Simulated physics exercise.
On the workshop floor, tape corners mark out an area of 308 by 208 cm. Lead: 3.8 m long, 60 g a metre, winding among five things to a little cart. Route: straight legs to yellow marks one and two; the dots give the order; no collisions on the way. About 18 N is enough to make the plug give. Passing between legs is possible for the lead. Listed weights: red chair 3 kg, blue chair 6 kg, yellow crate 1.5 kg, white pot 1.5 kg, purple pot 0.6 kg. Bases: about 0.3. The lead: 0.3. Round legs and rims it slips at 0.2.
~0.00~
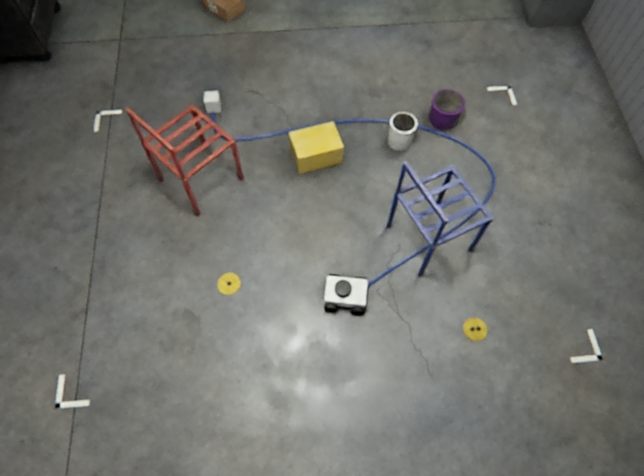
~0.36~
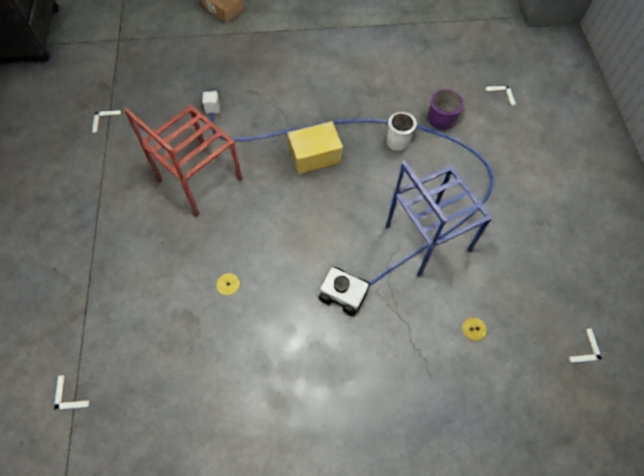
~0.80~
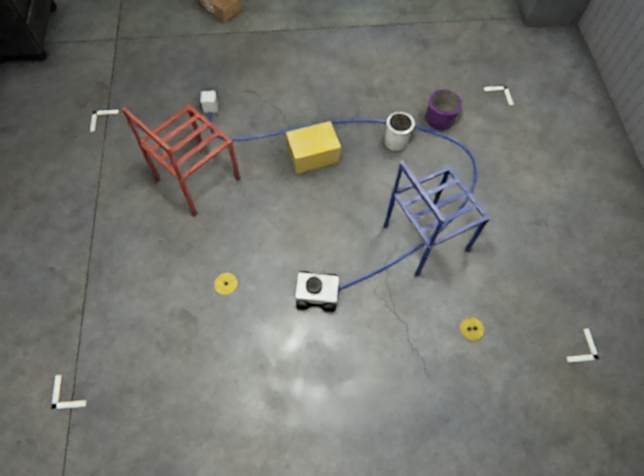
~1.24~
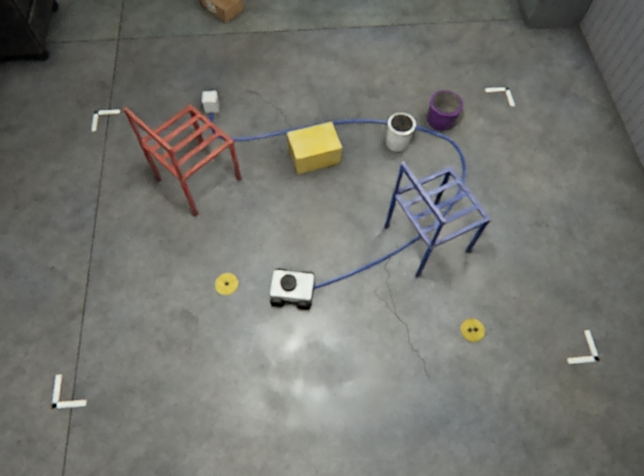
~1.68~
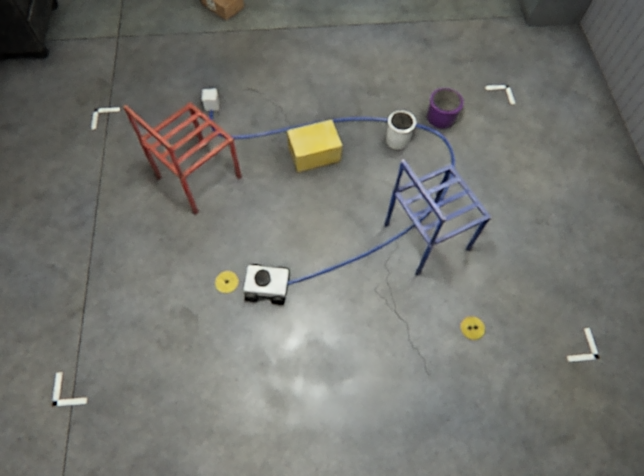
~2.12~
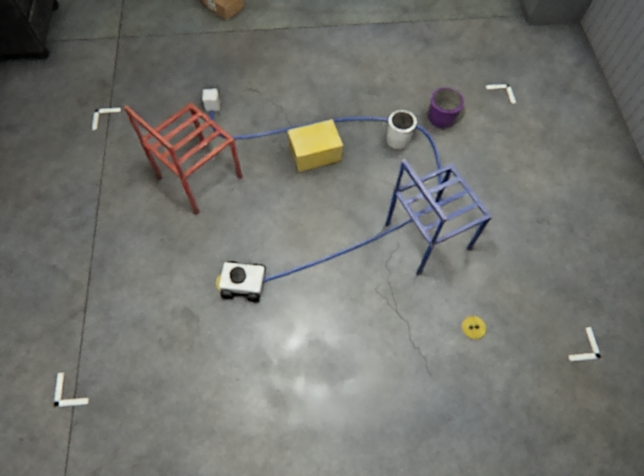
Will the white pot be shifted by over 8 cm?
That one ends up where it was.
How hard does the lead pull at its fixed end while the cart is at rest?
The pull at the fixed end comes to around 0 N.
At 3.4 s, cart at (274, 290), lead slack at the fixed end; nothing else has moved.
At 4.6 s, cart at (344, 303), lead slack at the fixed end; nothing else has moved.
At 5.8 s, cart at (415, 316), lead slack at the fixed end; nothing else has moved.
At 7.1 s, cart at (474, 327), lead slack at the fixed end; nothing else has moved.
At 7.5 s, cart at (474, 327), lead slack at the fixed end; white pot 0 cm off its start at (403, 120).
